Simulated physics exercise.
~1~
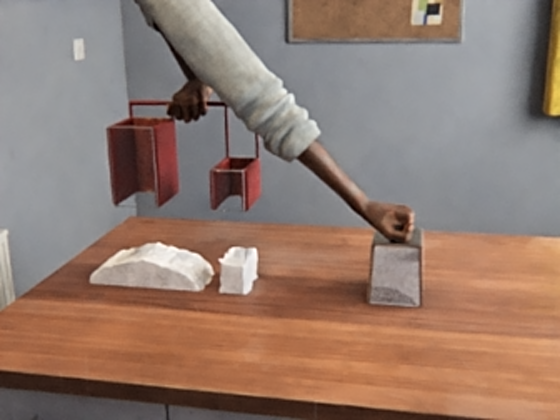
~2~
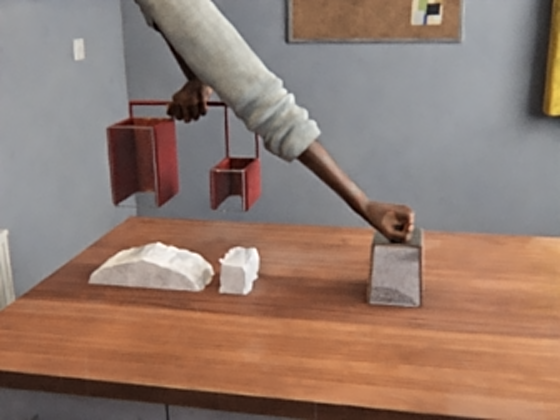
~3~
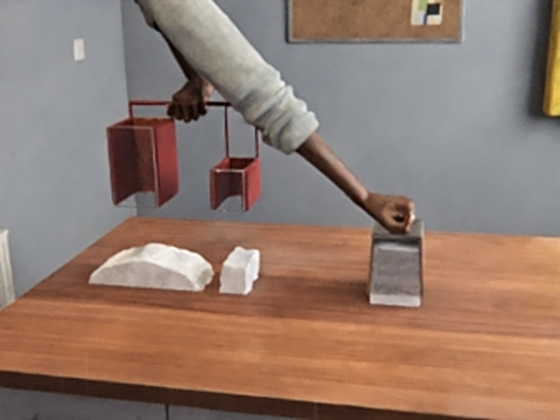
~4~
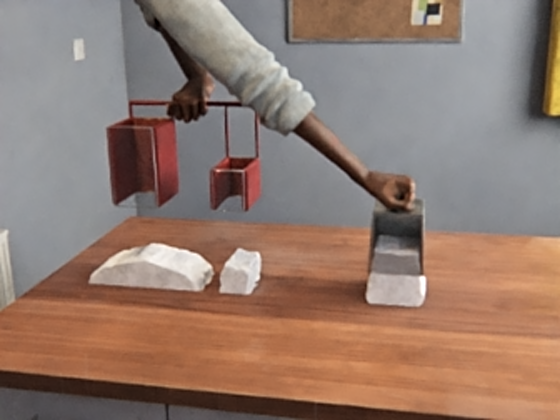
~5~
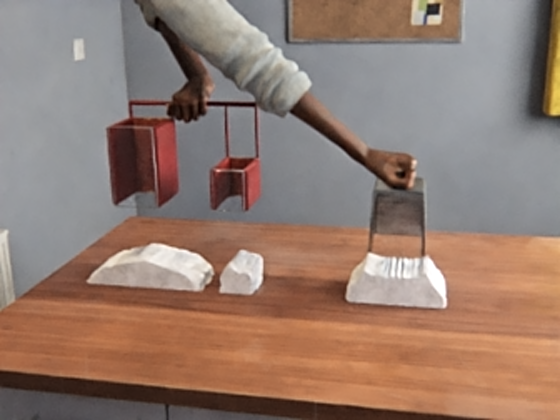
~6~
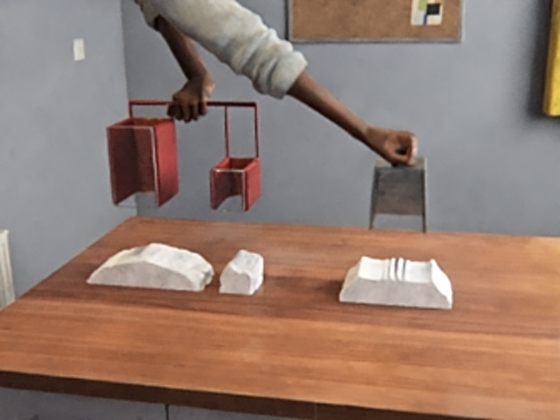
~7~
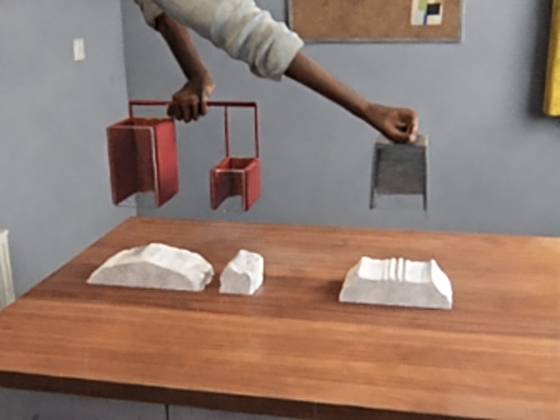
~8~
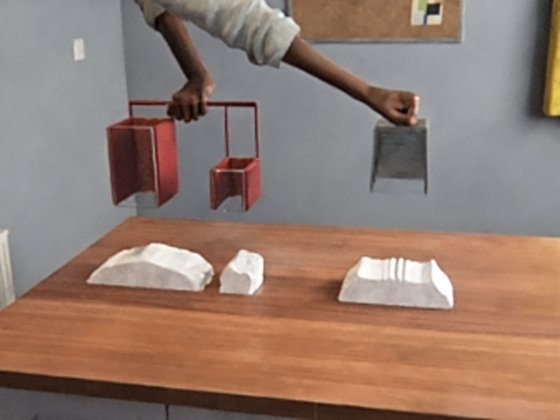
A dark-skinned hand in a pale sleeve grips a grey, tapered tin upturned on the right of a brown wooden table, seen from the front and slightly above. The other hand holds two red, open-sided moulds joined by a bar, while two white blocks of wet snow, one long and one small, sit at left. The hand lifts the tin straight up, and white snow appears beneath it, slumping and spreading outwards. The tin rises clear and hangs above the table, leaving a low, wide block with ridges on top and sloping sides.
